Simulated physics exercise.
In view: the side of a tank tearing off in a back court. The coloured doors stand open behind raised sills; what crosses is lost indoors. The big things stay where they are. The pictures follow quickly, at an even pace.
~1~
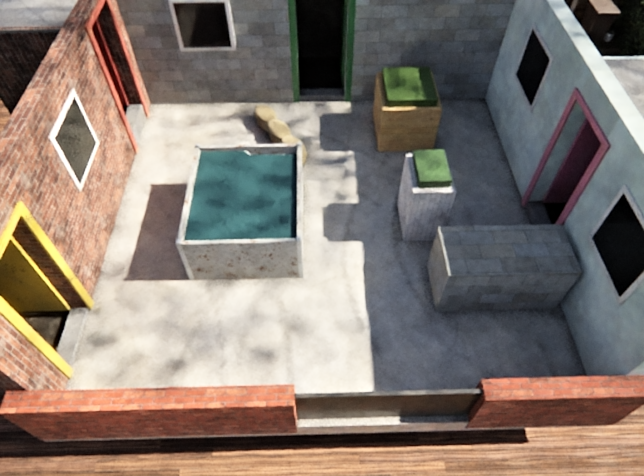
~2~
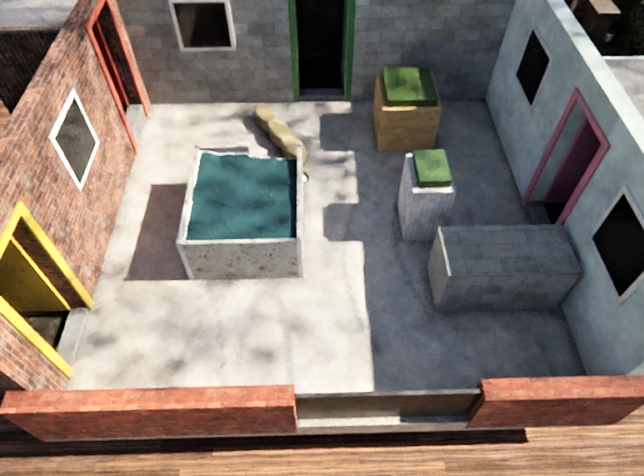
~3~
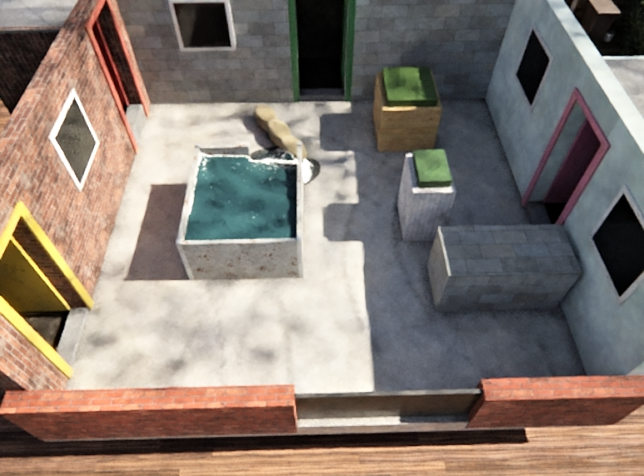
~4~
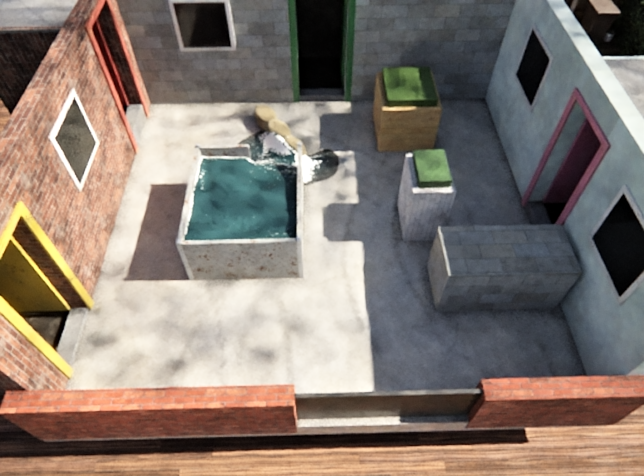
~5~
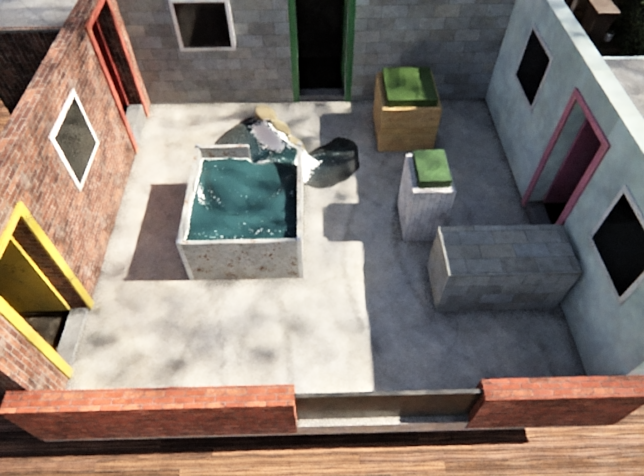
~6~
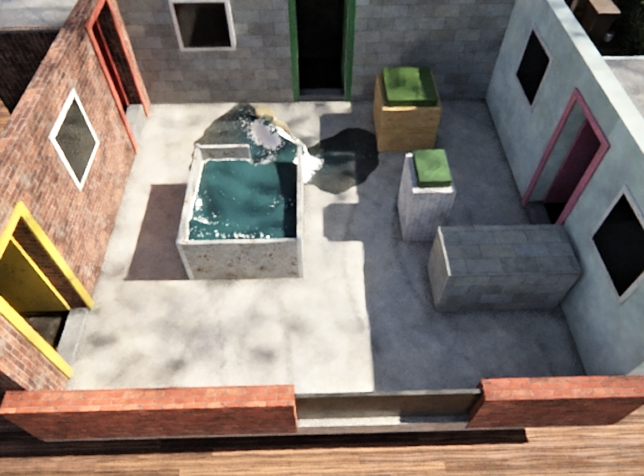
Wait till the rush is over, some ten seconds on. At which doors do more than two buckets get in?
In the end: The yellow door lets in a lot; the red door admits no more than that; the green door admits no more than that; the pink door admits no more than that.
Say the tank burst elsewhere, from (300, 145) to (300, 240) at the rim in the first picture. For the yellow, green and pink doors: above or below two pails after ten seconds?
One by one: Yellow floods, green takes less, pink floods.
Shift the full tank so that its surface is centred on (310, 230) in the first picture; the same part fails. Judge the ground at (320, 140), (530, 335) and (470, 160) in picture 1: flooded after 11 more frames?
As listed: Under water, free of water, wet.
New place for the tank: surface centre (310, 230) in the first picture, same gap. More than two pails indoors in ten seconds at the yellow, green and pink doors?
My reading: Yellow lets less in; green is over; pink lets less in.
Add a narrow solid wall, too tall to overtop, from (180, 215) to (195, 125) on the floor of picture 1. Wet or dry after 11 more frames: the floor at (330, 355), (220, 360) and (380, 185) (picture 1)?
One after the other: Free of water, no water, covered.
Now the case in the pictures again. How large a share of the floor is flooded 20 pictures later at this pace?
Near 55 in a hundred.
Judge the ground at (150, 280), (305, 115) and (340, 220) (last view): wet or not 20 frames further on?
One after the other: Awash, under water, not flooded.
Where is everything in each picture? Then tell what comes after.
Still water in the tank at (245, 193), in the first frame.
Water pours out on the tank's far side and has run to (306, 180), in the second frame.
The front is at a hidden place, out from the gap on the tank's far side, in the third frame.
The front is at (260, 135), out from the gap on the tank's far side, in the fourth frame.
Water pours out on the tank's far side and has run to (249, 121), in the fifth frame.
Water pours out on the tank's far side and has run to (238, 107), in the sixth frame.
A moment on, water covers 25 % of the floor; the yellow door not reached, the red door not reached, the green door not reached, the pink door not reached.
Next, water covers 35 % of the floor; the yellow door not reached, the red door wet at the sill, nothing in, the green door wet at the sill, nothing in, the pink door not reached.
Then, water covers 55 % of the floor; the yellow door wet at the sill, nothing in, the red door under two buckets in, the green door under two buckets in, the pink door wet at the sill, nothing in.
Later, water covers 75 % of the floor; the yellow door under two buckets in, the red door under two buckets in, the green door under two buckets in, the pink door wet at the sill, nothing in.
In the end, water covers 95 % of the floor; the yellow door over two buckets in, the red door under two buckets in, the green door under two buckets in, the pink door wet at the sill, nothing in.
